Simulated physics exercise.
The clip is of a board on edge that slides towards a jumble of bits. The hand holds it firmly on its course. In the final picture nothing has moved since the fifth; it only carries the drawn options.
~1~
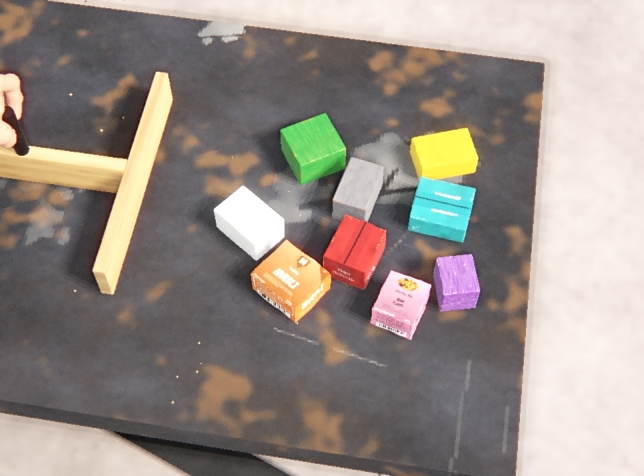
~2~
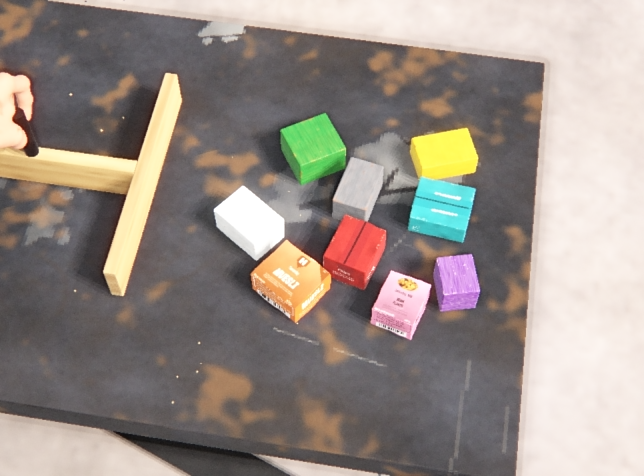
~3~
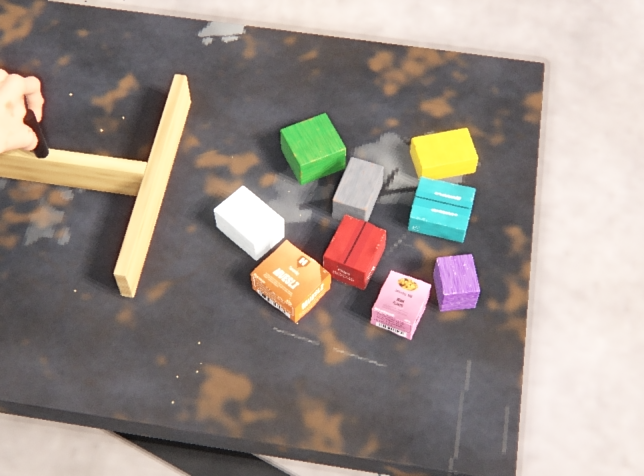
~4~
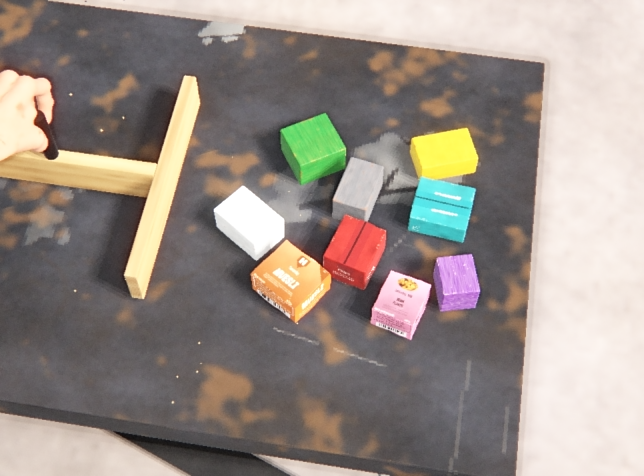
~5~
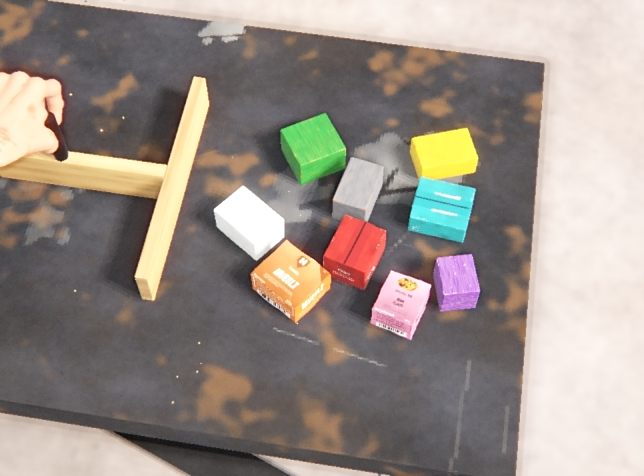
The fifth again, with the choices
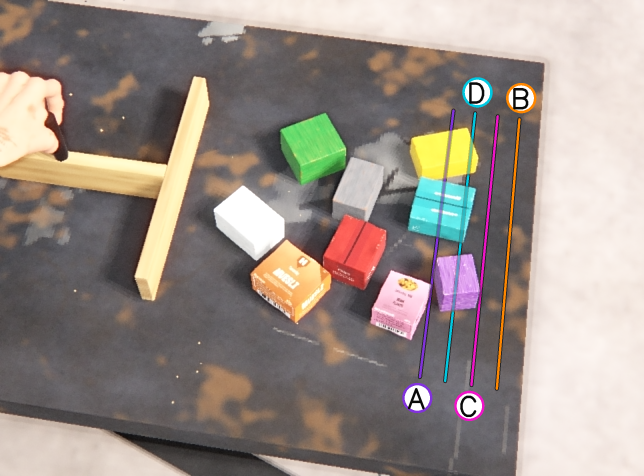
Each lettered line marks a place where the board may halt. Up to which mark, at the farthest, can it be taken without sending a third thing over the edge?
Line A.
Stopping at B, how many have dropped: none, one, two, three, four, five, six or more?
Six or more.
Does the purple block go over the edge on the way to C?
Yes.
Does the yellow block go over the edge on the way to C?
Yes.
On the marked copy, A at (438, 233); B at (509, 243); C at (486, 240); D at (461, 237).
Taking A. A third of the way, board (267, 184); orange packet (297, 285); green block (320, 151).
Two thirds of the way, board (362, 198); purple block (478, 287); turquoise box (483, 220).
When it is over, board (436, 208); purple block over the edge; turquoise box over the edge; two fallen.
As for the rest, B drops nine; C drops six; D drops four.
